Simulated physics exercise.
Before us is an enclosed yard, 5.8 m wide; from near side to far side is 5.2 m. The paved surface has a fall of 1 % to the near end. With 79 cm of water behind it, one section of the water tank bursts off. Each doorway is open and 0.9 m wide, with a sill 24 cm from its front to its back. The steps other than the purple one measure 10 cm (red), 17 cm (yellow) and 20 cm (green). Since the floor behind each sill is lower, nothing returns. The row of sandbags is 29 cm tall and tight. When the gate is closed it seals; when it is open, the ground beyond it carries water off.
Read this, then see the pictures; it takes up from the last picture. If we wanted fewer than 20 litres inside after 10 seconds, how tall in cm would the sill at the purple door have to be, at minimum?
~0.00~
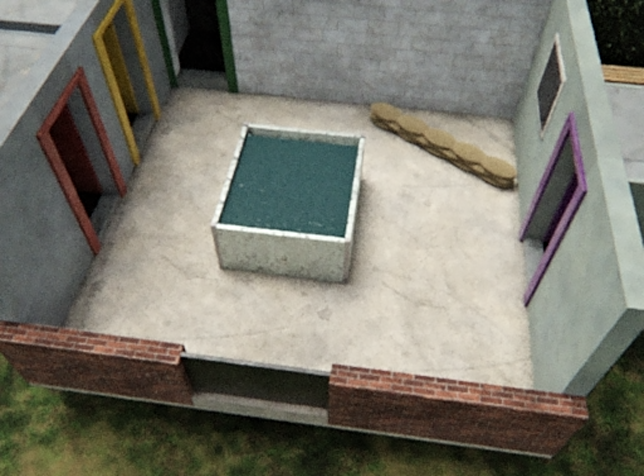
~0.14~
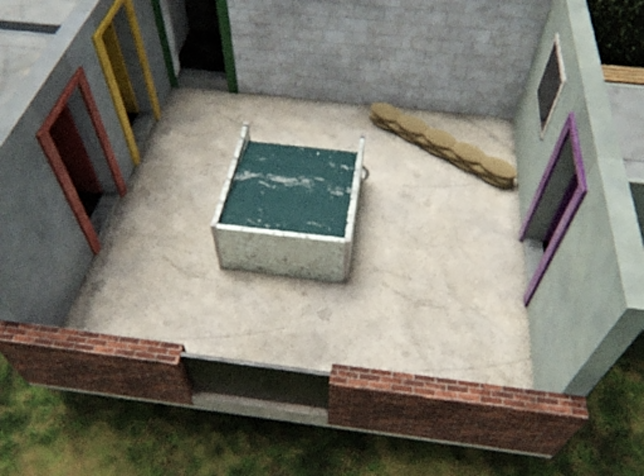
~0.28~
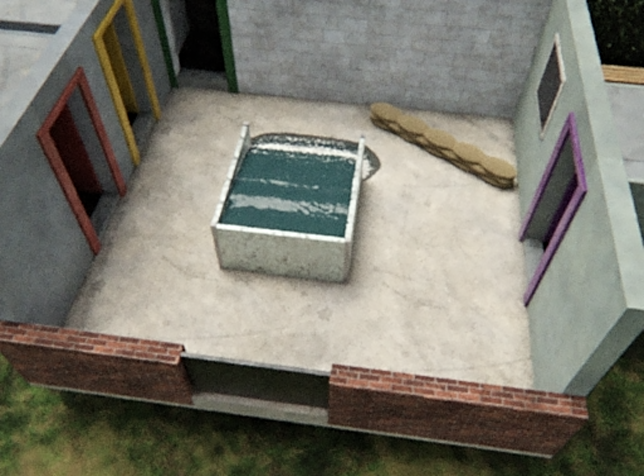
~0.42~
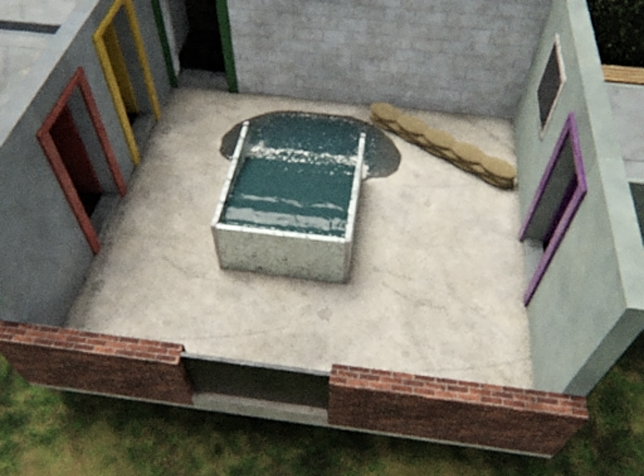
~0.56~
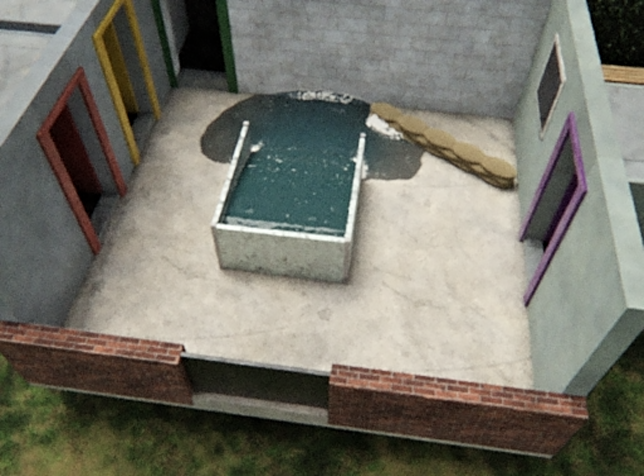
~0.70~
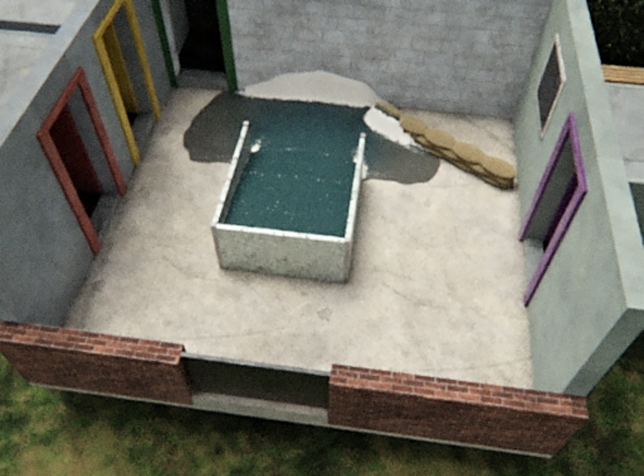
It would need to be around 8 cm tall.
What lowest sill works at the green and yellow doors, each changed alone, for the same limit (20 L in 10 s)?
About 27 cm at green and 18 cm at yellow.
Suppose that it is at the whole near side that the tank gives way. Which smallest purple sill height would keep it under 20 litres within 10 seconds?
At least roughly 7.5 centimetres tall.
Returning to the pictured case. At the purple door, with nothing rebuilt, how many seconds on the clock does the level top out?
The depth peaks at about 3.0 seconds.
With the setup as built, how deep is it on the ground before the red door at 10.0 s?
You'd measure close to 8.5 cm there.
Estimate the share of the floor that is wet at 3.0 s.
About 65 per cent.
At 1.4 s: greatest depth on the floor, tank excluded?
About 50 cm.
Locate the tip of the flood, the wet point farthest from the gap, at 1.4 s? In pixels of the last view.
At about (501, 123).
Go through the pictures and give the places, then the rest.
The water tank at (293, 182) is whole and still, 79 cm deep; the purple door at (547, 221) is dry, in the first frame.
Water pours out on the far side and has run 0.3 m, to a hidden place; about 10 cm deep outside, 79 cm at the back, in the second frame.
Water pours out on the far side and has run 0.8 m, to a hidden place; about 12 cm deep outside, 78 cm at the back, in the third frame.
Water pours out on the far side and has run 1.3 m, to (281, 114); about 11 cm deep outside, 72 cm at the back, in the fourth frame.
The front is at (265, 95), 1.7 m from the gap on the far side; 4.5 m2 of floor is wet, 67 cm left at the back, in the fifth frame.
Water pours out on the far side and has run 1.9 m, to (230, 92); about 11 cm deep outside, 66 cm at the back; the purple door at (547, 221), 3.4 m from the gap, is still 2.3 m from the nearest water, in the sixth frame.
After 1.4 s water covers 25 % of the floor, deepest (50 cm) near (314, 112); it has not reached the purple door.
After 3.0 s water covers 65 % of the floor, deepest (32 cm) near (170, 91); 13 cm at the purple door, 0 litres in over its 11 cm sill.
After 10.0 s water covers 95 % of the floor, deepest (14 cm) near (502, 419); 10 cm at the purple door, 3 litres in over its 11 cm sill.
At the purple door as built, the water arrived by 2.4 s and peaked near 13 cm at 3.0 s.
With a sill of 6.5 cm, 37 litres would have come in within the 10 s; with 10 cm, 7 litres. So under 20 litres takes about 8 cm.
